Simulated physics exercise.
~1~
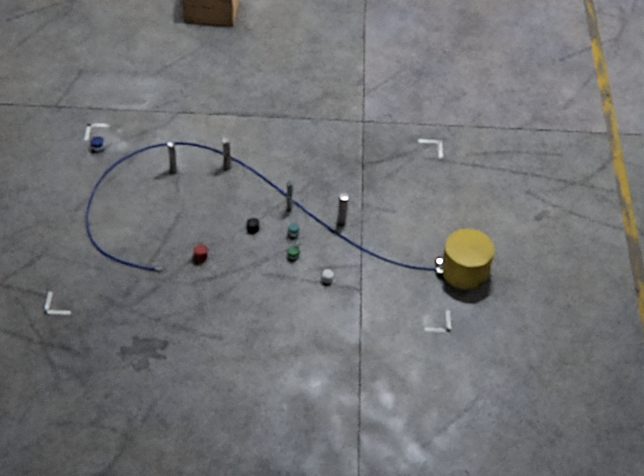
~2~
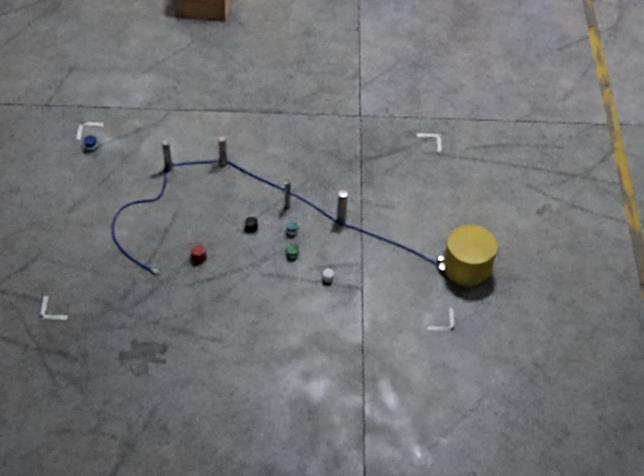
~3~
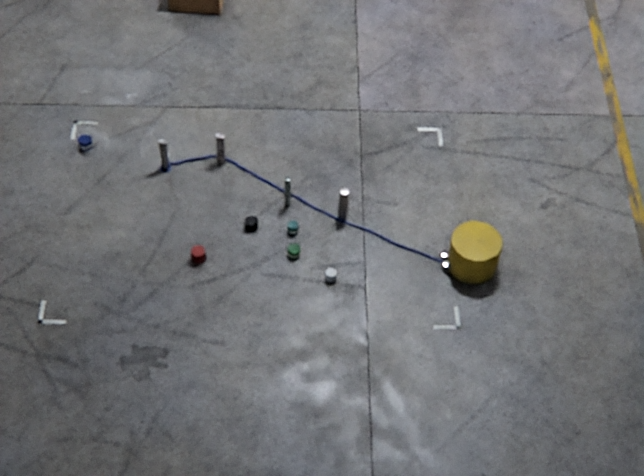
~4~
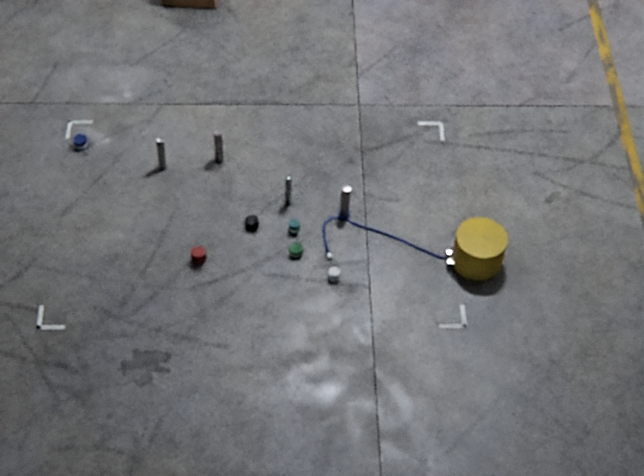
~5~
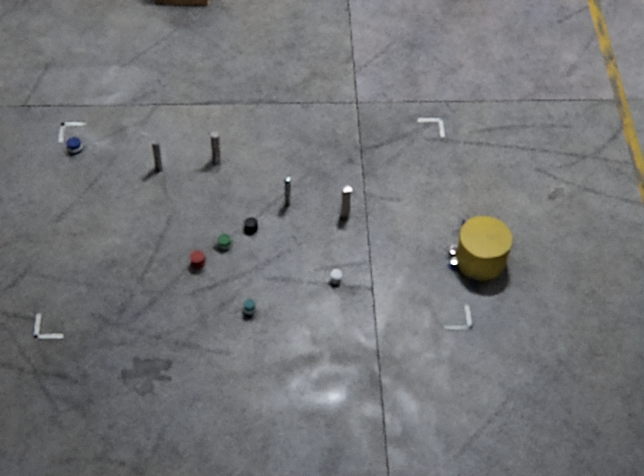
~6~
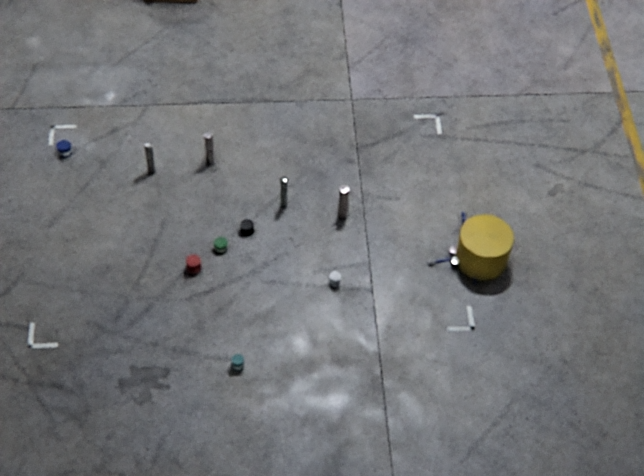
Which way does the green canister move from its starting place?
The green canister moves to the left, ending up between the red and black tubs.
